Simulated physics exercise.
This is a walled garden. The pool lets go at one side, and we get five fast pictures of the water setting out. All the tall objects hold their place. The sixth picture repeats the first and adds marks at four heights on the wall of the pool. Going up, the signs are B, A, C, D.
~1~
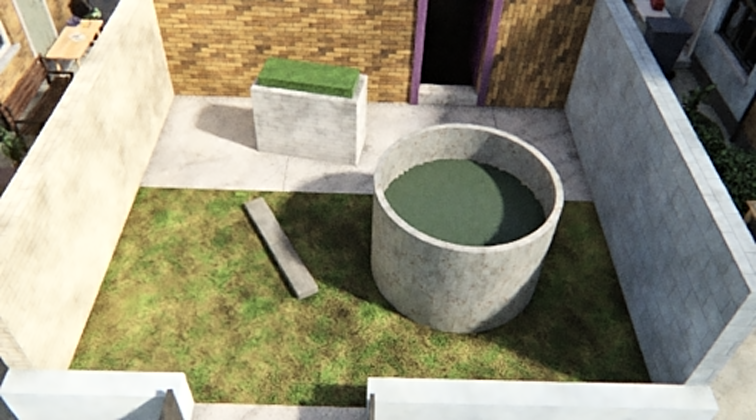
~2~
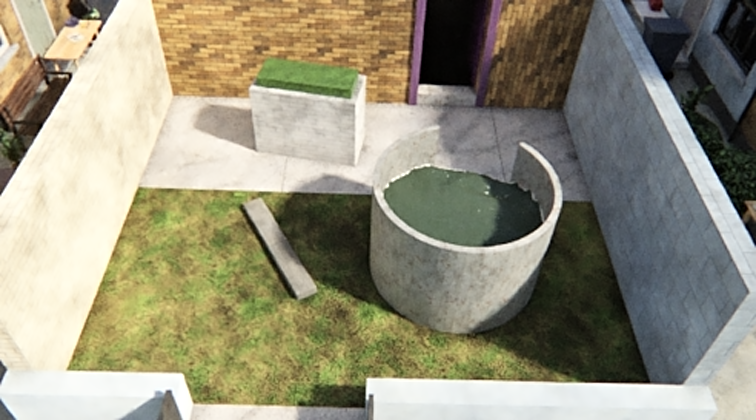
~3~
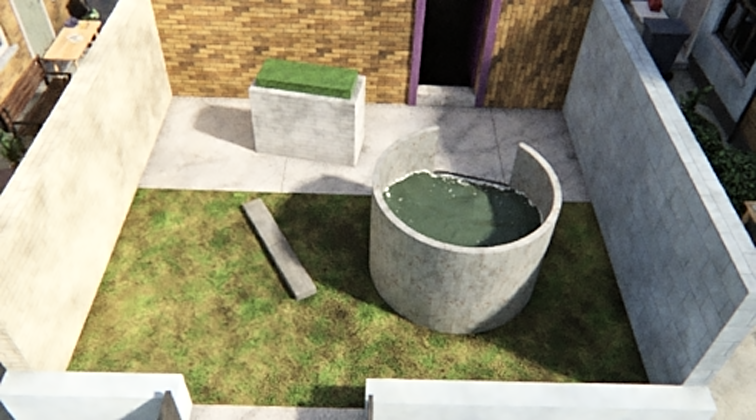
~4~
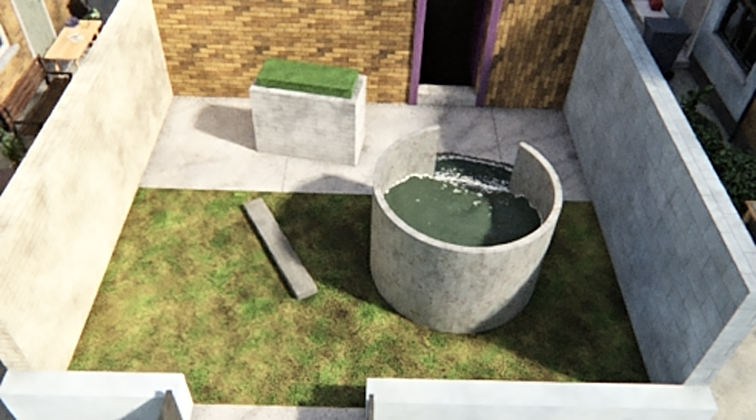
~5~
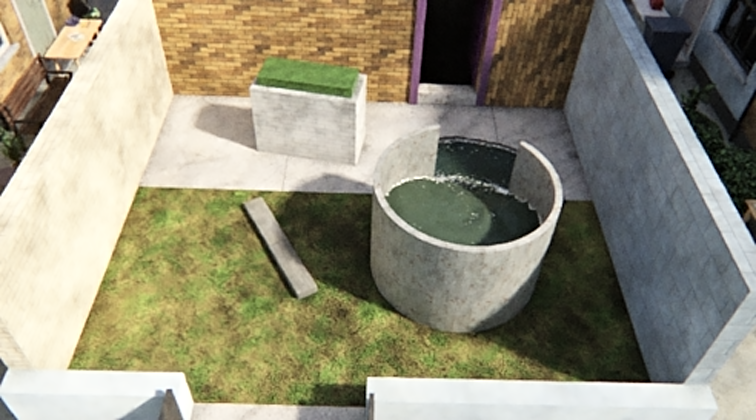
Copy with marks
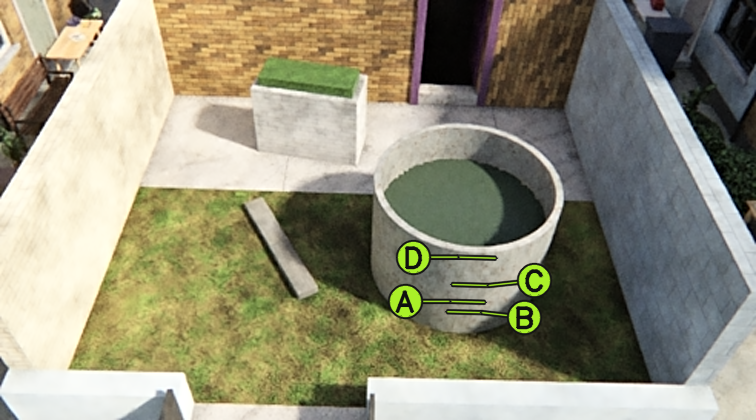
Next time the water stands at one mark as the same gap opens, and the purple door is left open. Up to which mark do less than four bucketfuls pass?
Line A just does it.
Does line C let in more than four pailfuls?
Yes.
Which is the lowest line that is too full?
Line C.
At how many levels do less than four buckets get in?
Two.
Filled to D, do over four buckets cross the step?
Yes.
In lime, A at (466, 301); B at (464, 312); C at (470, 284); D at (476, 257); from the bottom up B, A, C, D.
If A is chosen, a splash gets over, under a bucket.
If B is chosen, nothing gets over.
If C is chosen, about 11 bucketfuls get in.
If D is chosen, dozens of bucketfuls pour in.
